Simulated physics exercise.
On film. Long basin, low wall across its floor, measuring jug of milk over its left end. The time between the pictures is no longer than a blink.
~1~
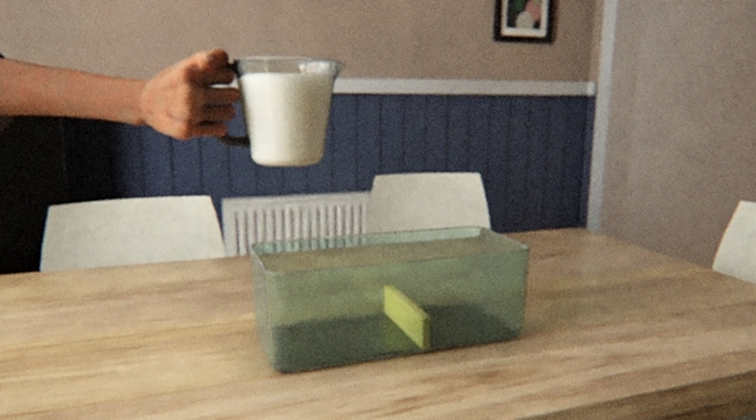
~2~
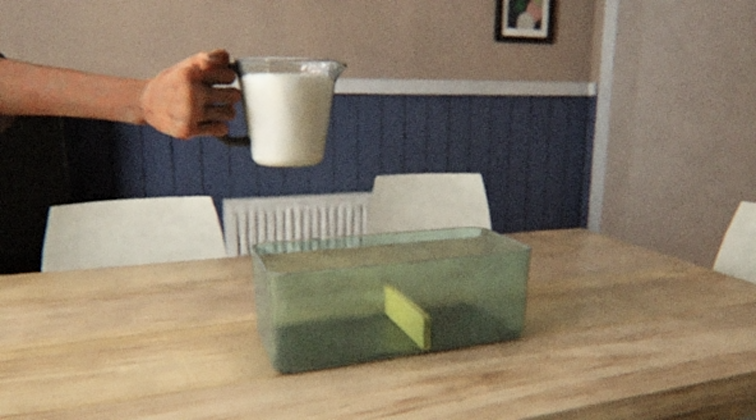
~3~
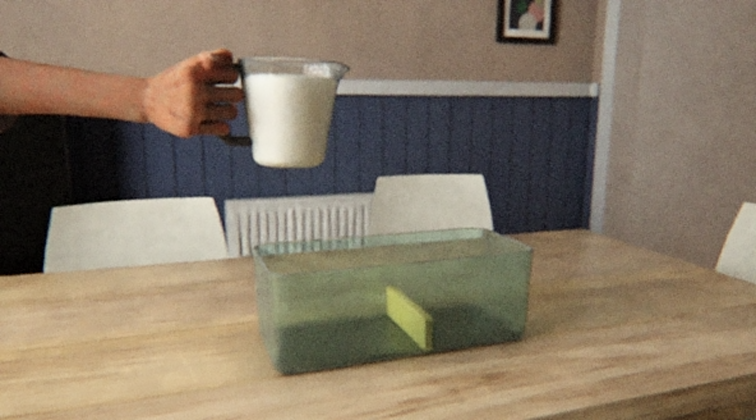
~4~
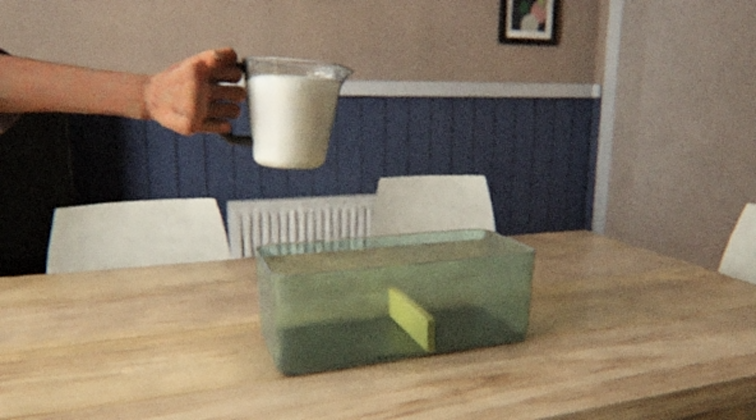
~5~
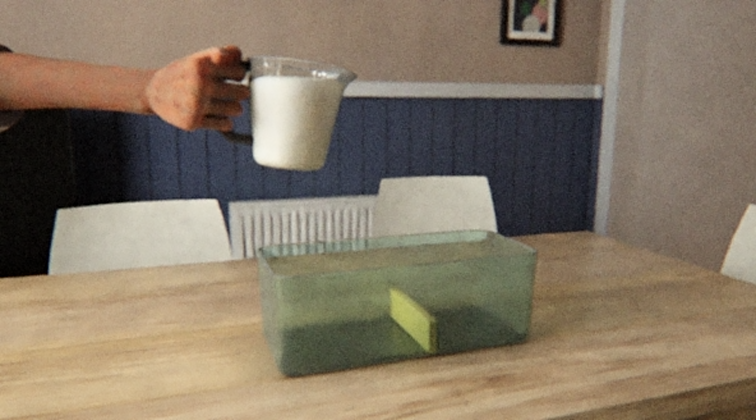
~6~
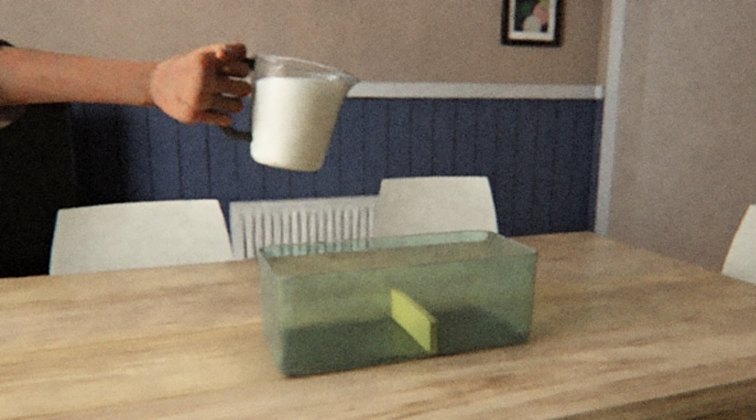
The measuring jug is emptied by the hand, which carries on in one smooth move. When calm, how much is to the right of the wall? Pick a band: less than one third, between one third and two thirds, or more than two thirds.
It is between one third and two thirds.
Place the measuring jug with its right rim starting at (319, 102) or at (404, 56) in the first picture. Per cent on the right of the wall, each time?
Roughly 5 % and 95 %.
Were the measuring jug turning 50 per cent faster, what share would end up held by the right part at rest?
Around 40 per cent ends up there.
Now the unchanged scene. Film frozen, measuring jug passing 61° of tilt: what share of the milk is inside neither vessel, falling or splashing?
About 20 per cent.
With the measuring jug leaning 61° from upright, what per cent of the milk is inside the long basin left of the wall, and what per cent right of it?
On the left near 0 in a hundred, on the right near 5 in a hundred.
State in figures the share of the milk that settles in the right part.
Some 50 per cent.
A moment on, the measuring jug is tipped part way and 77 per cent is still to pour, 1 is left of the wall and 3 right of it.
Next, the measuring jug is tipped on its side and 25 per cent is still to pour, 13 is left of the wall and 40 right of it.
Then the measuring jug is tipped on its side and 2 per cent is still to pour, 43 is left of the wall and 51 right of it.
Later the measuring jug is tipped on its side and 0 per cent is still to pour, 46 is left of the wall and 52 right of it.
Finally, 46 per cent lies left of the wall, 52 right of it and 1 outside.
